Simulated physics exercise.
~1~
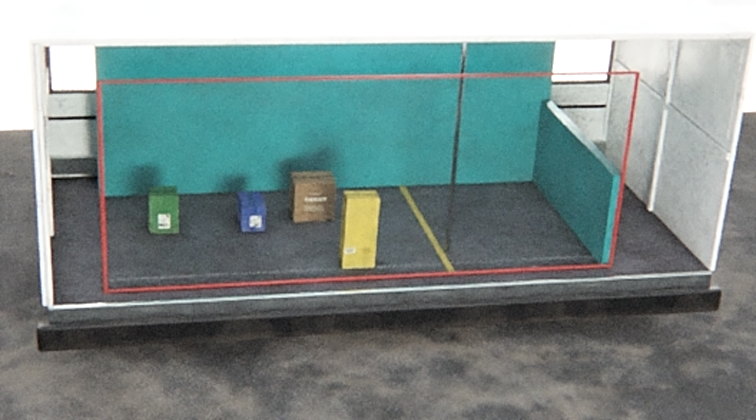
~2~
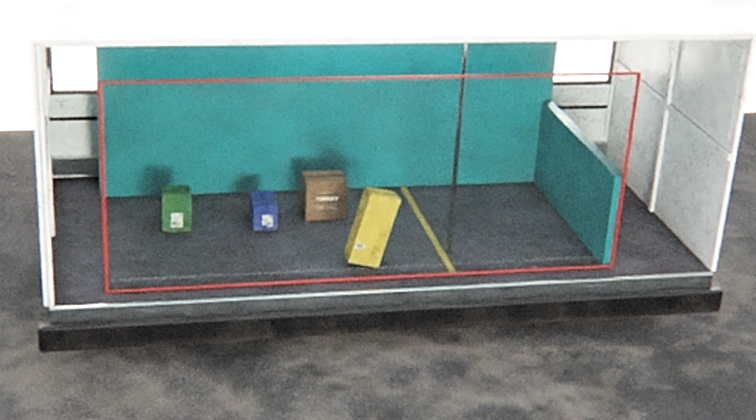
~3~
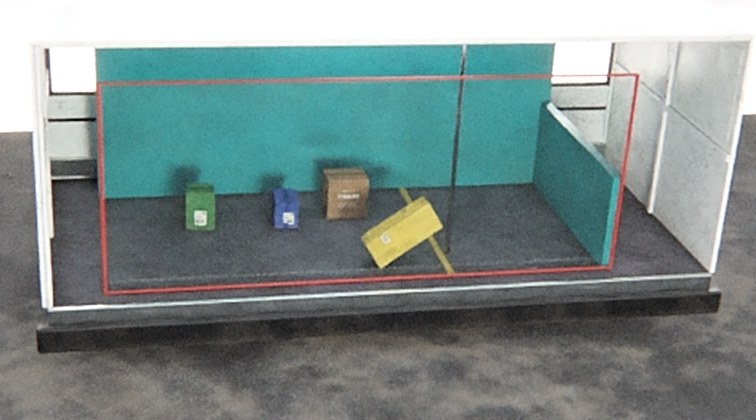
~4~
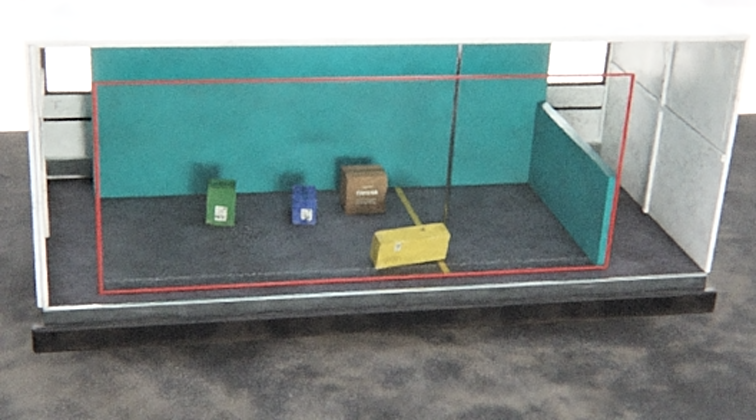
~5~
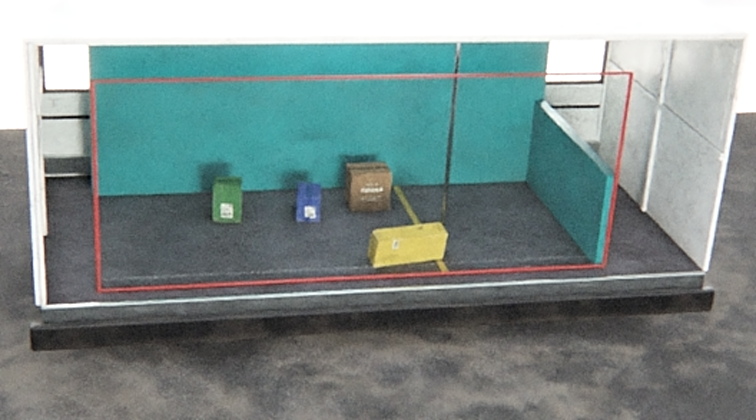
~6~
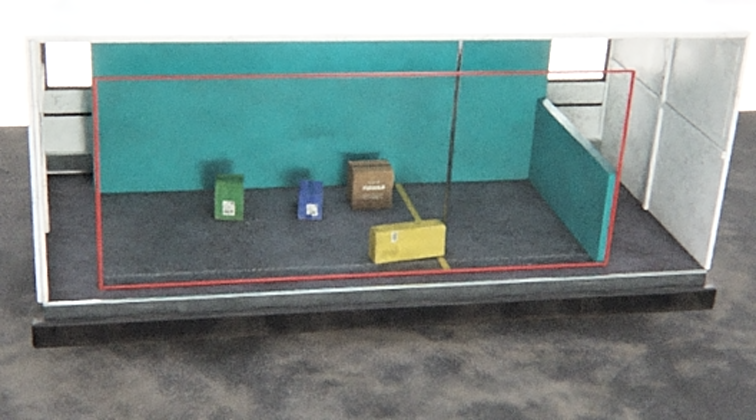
A tall yellow box tips onto its side as all four boxes slide right and stop.
